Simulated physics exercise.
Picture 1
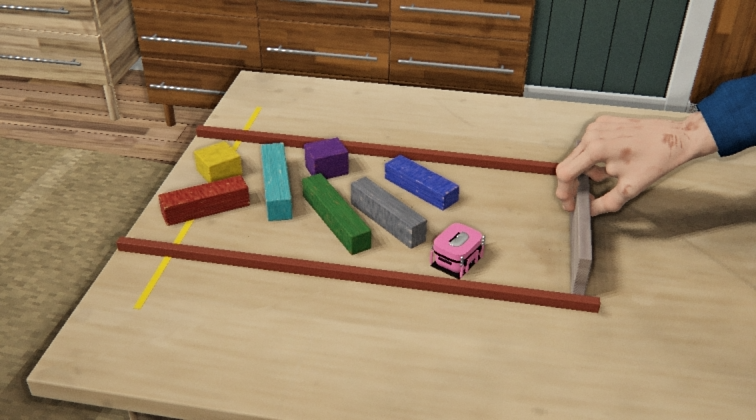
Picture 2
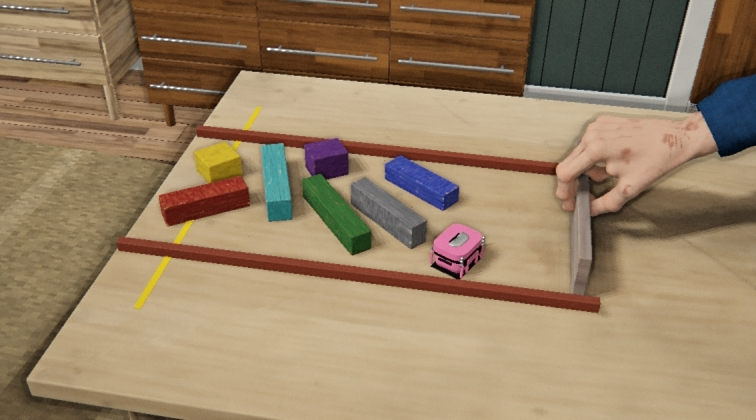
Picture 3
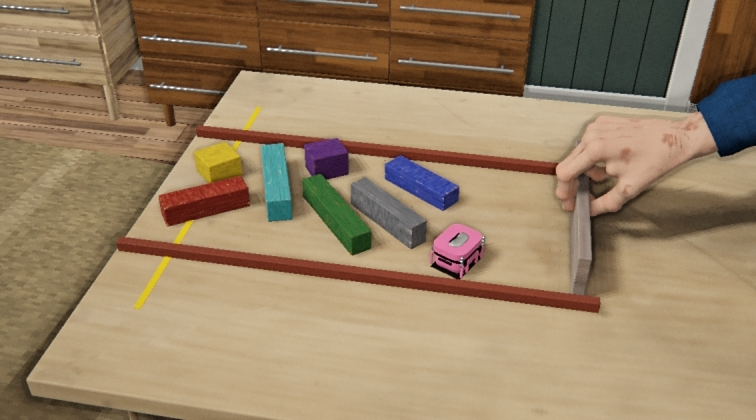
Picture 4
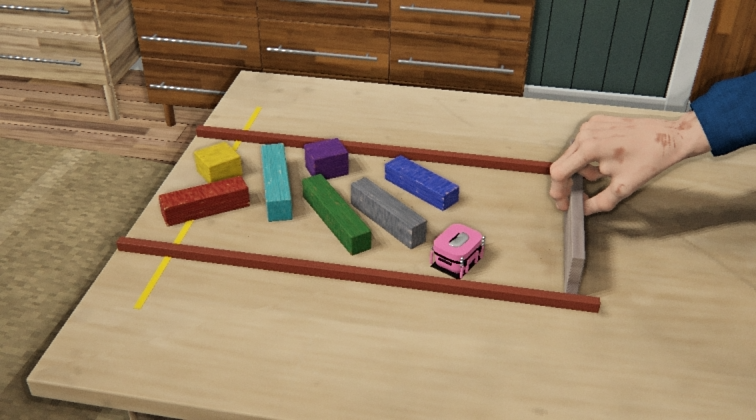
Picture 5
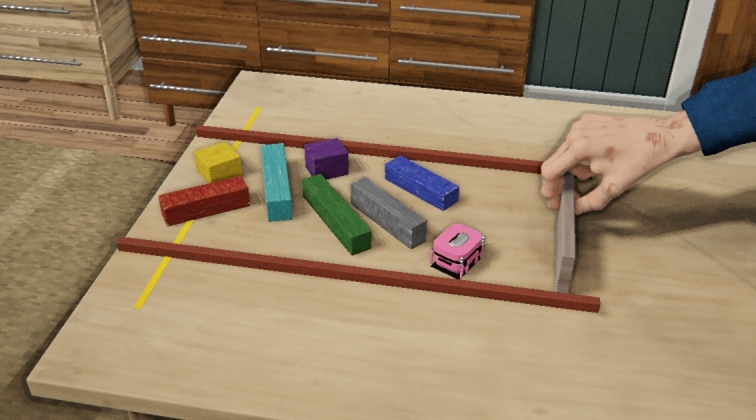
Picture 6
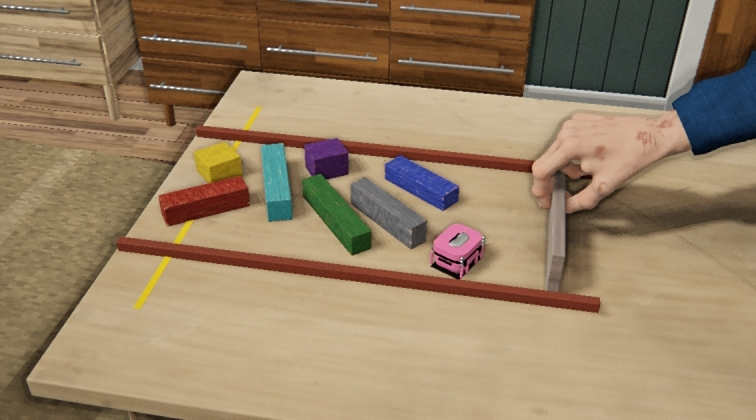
In this clip, a hand holds a flat board upright at the right end of a channel between two red rails on a table and slides it slightly left, while the colored bars, blocks and small pink object stay still.
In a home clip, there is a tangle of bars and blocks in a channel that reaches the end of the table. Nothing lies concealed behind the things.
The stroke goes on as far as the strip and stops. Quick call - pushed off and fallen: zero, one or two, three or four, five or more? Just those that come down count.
Call: Three or four.
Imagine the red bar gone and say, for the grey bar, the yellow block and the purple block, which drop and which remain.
The grey bar: Remains. The yellow block: Drops. The purple block: Remains.
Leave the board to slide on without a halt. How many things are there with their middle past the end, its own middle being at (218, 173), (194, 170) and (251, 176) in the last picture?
Going through the three places, I get 3, 5 and 2.
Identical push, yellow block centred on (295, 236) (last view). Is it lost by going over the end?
In that case it goes down.
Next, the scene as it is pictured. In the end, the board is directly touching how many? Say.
It's 2 of them.
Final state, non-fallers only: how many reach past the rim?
The overhang total is 2.
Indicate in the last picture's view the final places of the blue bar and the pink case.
Roughly at (216, 153) and at (166, 221), in that order.
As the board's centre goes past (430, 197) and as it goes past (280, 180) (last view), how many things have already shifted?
At the first spot the count is 3, and at the second it is 8.
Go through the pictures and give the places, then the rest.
In the first picture, yellow block (218, 164); red bar (205, 200); turquoise bar (276, 180); board (580, 214); tape (209, 191).
In the second picture, red bar (205, 200); blue bar (421, 183).
In the third picture, turquoise bar (276, 181); grey bar (388, 212).
In the fourth picture, yellow block (218, 164); purple block (327, 160).
In the fifth picture, red bar (205, 200); green bar (336, 213).
In the sixth picture, yellow block (218, 164); red bar (205, 200); turquoise bar (276, 181); board (556, 211); tape (209, 191).
A little later, none off yet; yellow block at rest near (218, 164); red bar at rest near (205, 200); turquoise bar at rest near (276, 181).
When it is over, the number that fall off is three or four; down, turquoise bar, red bar and yellow block.
